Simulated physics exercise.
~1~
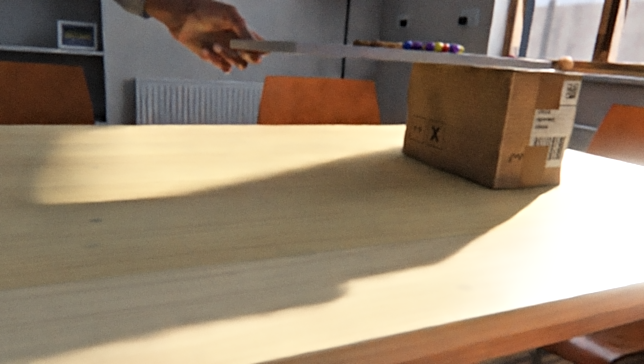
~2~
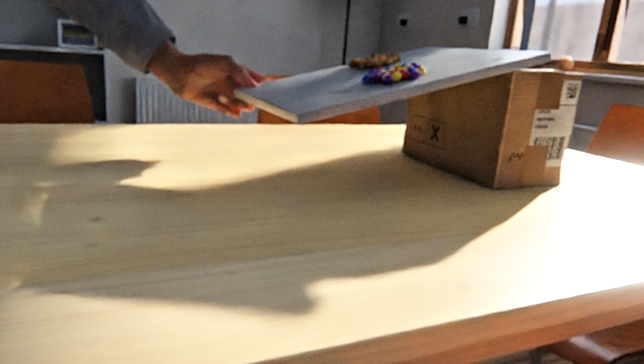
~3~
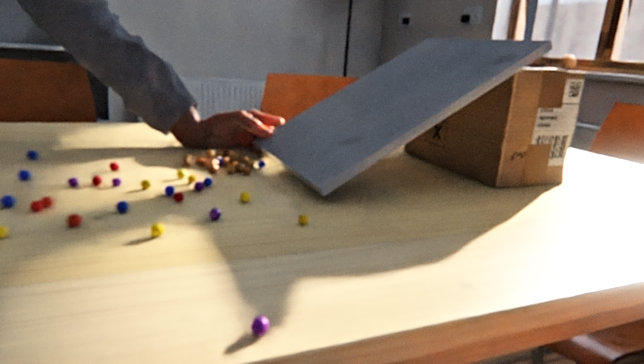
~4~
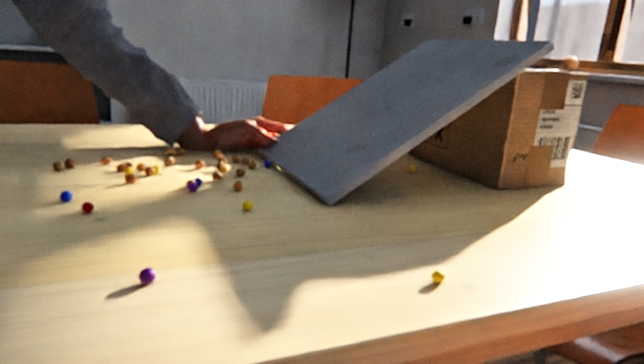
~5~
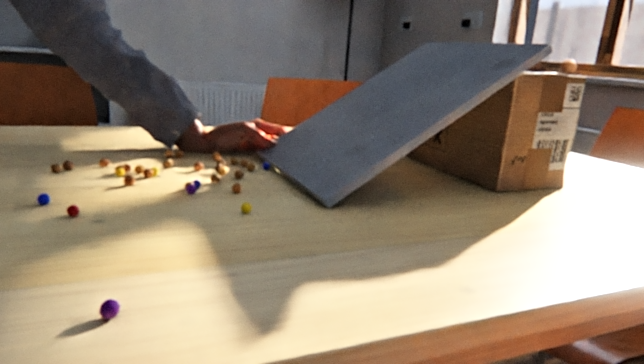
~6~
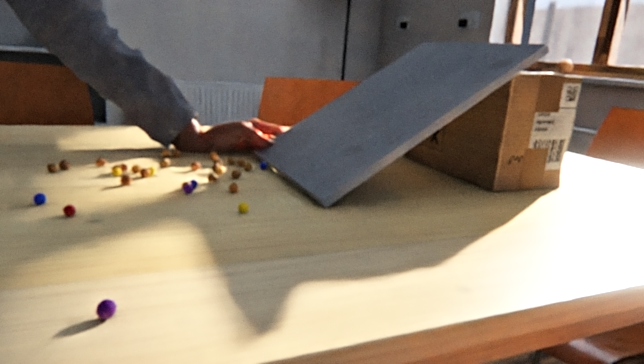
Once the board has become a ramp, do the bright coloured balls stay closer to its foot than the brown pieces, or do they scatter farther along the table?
The bright coloured balls scatter farther along the table. The small brown pieces stay mostly near the foot of the board.
